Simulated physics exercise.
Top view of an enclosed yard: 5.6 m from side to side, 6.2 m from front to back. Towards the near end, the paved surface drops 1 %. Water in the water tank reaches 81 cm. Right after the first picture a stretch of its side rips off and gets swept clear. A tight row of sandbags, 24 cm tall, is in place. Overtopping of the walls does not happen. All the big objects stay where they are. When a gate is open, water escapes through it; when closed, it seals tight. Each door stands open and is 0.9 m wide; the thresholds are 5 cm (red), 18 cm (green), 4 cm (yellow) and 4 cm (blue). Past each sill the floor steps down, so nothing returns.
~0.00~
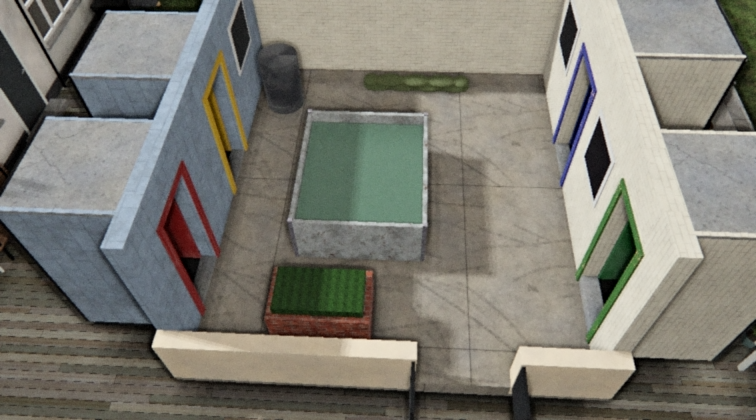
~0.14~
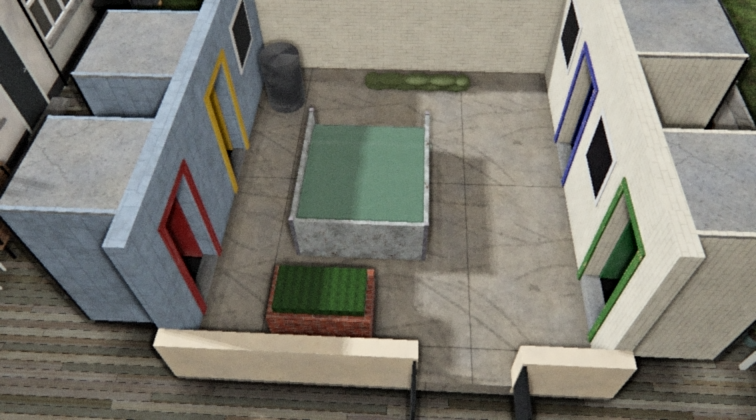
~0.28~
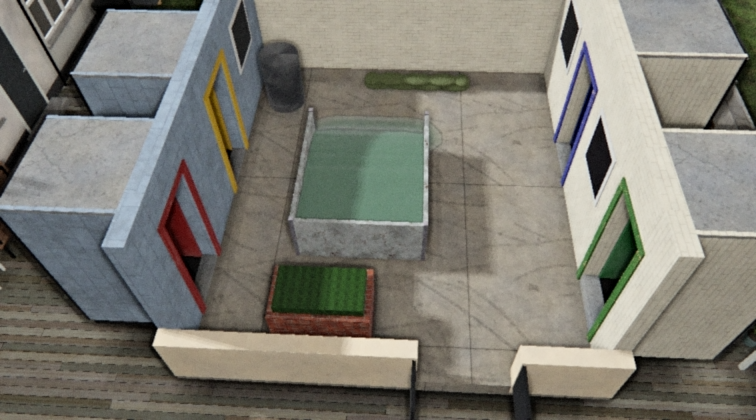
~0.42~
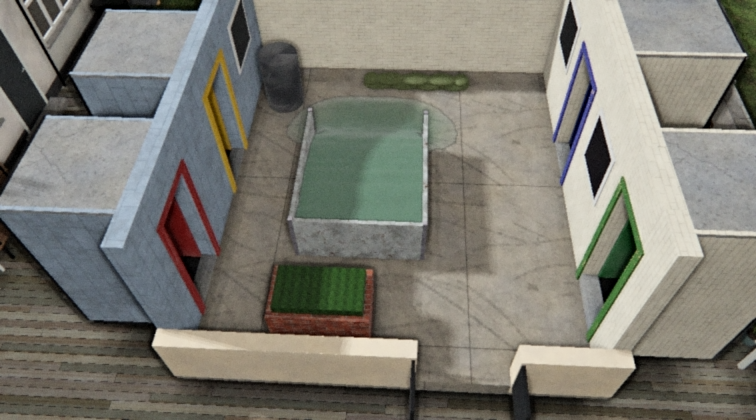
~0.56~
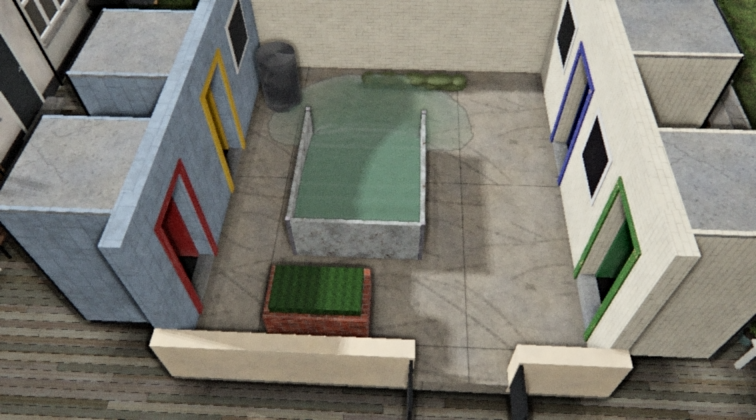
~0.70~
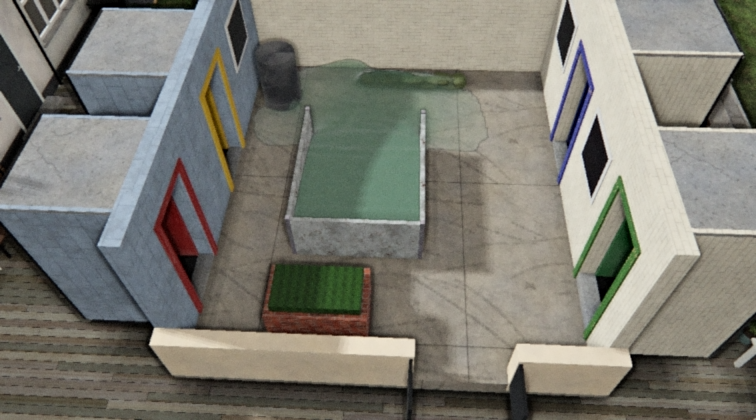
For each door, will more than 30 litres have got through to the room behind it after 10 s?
The red door: Yes, more than 30 litres; the green door: No, not more than 30 litres; the yellow door: Yes, more than 30 litres; the blue door: Yes, more than 30 litres.
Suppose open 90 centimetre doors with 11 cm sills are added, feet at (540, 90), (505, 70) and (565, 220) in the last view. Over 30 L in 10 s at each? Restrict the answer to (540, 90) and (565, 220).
So the first one exceeds it, while the second one doesn't reach it.
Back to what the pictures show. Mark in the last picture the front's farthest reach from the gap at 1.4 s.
Near (541, 75).
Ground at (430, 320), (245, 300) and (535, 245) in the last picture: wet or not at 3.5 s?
Untouched, soaked, soaked.
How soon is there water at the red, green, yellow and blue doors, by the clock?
Doors: Red 3.2 s / green 3.6 s / yellow 2.0 s / blue 2.2 s.
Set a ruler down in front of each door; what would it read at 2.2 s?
Measured in centimetres, the red door gives 0, the green door 0, the yellow door 4 and the blue door 3.
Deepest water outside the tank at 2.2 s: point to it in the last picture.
About (264, 69).
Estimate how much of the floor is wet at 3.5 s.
I'd say around 65 % is wet.
After 1.4 s water covers 30 % of the floor and is deepest (50 cm) near (377, 89); red door not reached, green door not reached, yellow door not reached, blue door not reached.
After 2.2 s water covers 40 % of the floor and is deepest (57 cm) near (264, 69); red door not reached, green door not reached, yellow door 4 cm at the sill, 0 L in, blue door 3 cm at the sill, 0 L in.
After 3.5 s water covers 65 % of the floor and is deepest (35 cm) near (270, 81); red door 4 cm at the sill, 0 L in, green door not reached, yellow door 10 cm at the sill, 5 L in, blue door 12 cm at the sill, 22 L in.
After 6.0 s water covers 95 % of the floor and is deepest (26 cm) near (190, 352); red door 10 cm at the sill, 6 L in, green door 5 cm at the sill, 0 L in, yellow door 9 cm at the sill, 77 L in, blue door 12 cm at the sill, 91 L in.
After 10.0 s water covers 95 % of the floor and is deepest (16 cm) near (578, 370); red door 8 cm at the sill, 103 L in, green door 15 cm at the sill, 0 L in, yellow door 5 cm at the sill, 96 L in, blue door 5 cm at the sill, 138 L in.
